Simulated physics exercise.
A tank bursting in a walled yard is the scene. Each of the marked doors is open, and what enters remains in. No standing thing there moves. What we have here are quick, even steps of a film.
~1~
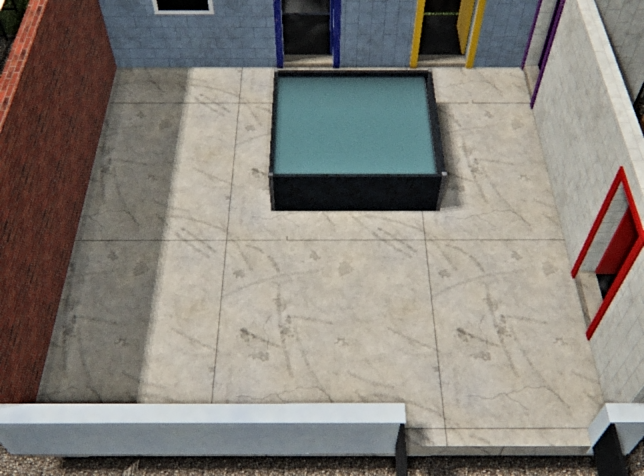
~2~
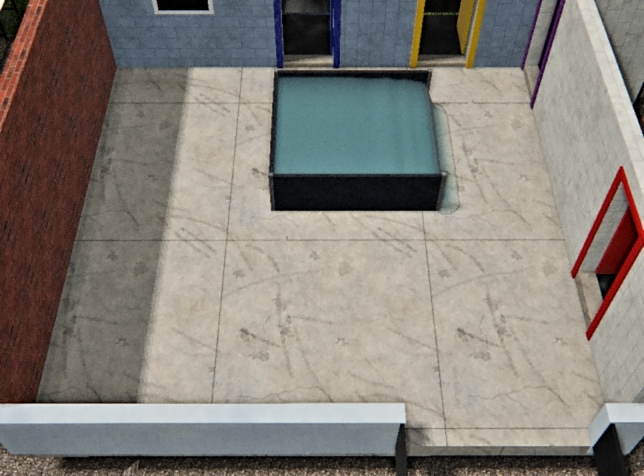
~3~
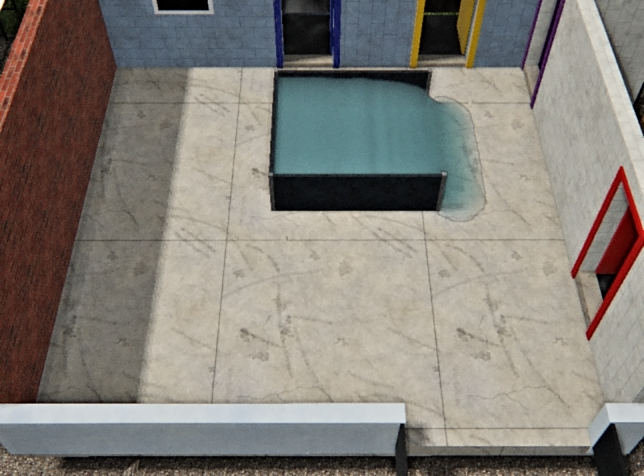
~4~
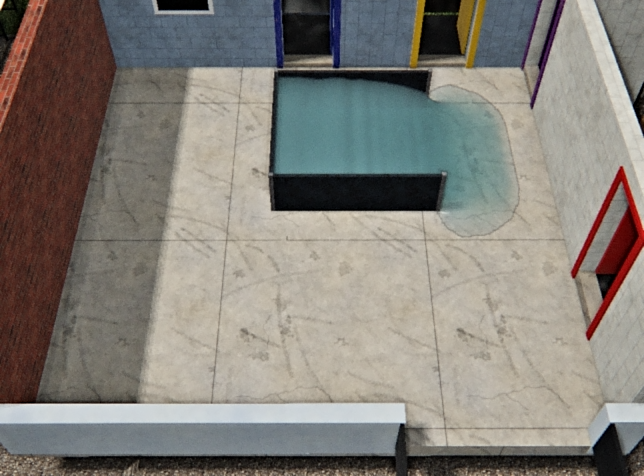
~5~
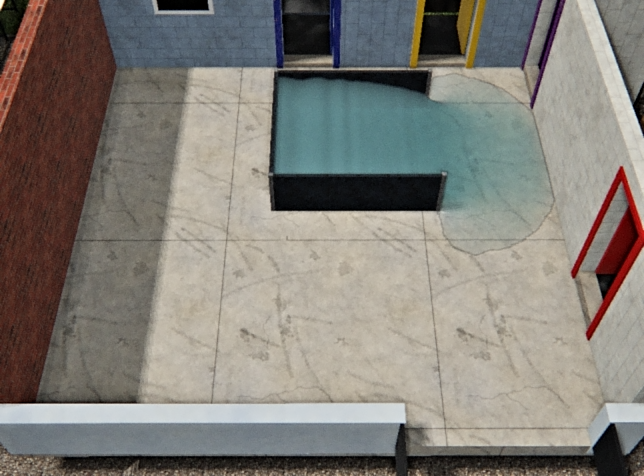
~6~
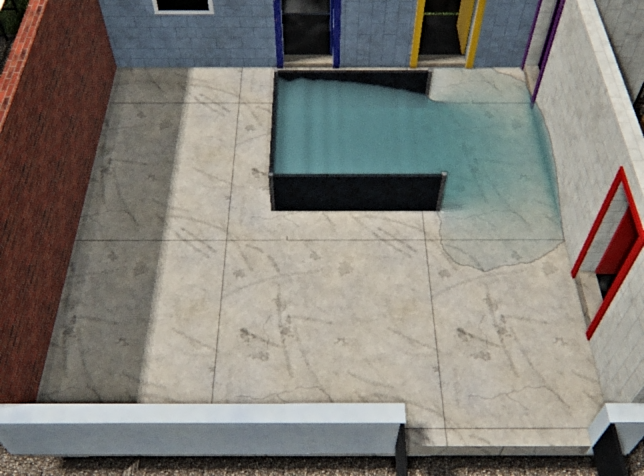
To begin with, a dark-sided open tank of blue-green water sits still and whole in a walled, pale-floored yard. Its right side then gives way and water pours out, spreading across the floor in a rounded sheet until it touches the right wall and creeps toward the viewer.
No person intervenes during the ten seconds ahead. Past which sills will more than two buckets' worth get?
Blue door: Within the cap; purple door: Over the cap; yellow door: Over the cap; red door: Within the cap.
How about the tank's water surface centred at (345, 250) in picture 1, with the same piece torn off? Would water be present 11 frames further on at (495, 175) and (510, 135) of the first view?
Taking them in the order given, I'd call it drenched and then drenched.
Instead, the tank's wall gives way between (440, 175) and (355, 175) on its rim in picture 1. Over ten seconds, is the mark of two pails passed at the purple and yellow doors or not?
The purple door falls short and the yellow door falls short.
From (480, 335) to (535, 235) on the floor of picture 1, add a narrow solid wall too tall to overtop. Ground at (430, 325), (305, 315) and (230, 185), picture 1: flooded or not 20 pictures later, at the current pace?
As listed: Covered, under water, not flooded.
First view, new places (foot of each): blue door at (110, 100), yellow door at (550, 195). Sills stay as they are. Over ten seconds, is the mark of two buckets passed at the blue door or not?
Note - blue door ends up higher.
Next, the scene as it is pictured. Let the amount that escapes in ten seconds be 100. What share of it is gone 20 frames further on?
Approximately 35 in a hundred, I think.
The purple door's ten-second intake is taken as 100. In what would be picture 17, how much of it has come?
Approximately 30 in a hundred, I reckon.
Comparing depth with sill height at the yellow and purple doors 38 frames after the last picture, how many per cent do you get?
Around 140 in a hundred for the first and 100 in a hundred for the second.
A moment on, water covers 20 % of the floor; the blue door not reached, the purple door under two buckets in, the yellow door wet at the sill, nothing in, the red door wet at the sill, nothing in.
Next, water covers 25 % of the floor; the blue door not reached, the purple door far over two buckets in, the yellow door wet at the sill, nothing in, the red door wet at the sill, nothing in.
Then, water covers 45 % of the floor; the blue door wet at the sill, nothing in, the purple door far over two buckets in, the yellow door over two buckets in, the red door wet at the sill, nothing in.
Later, water covers 65 % of the floor; the blue door wet at the sill, nothing in, the purple door far over two buckets in, the yellow door far over two buckets in, the red door wet at the sill, nothing in.
In the end, water covers 90 % of the floor; the blue door wet at the sill, nothing in, the purple door far over two buckets in, the yellow door far over two buckets in, the red door wet at the sill, nothing in.
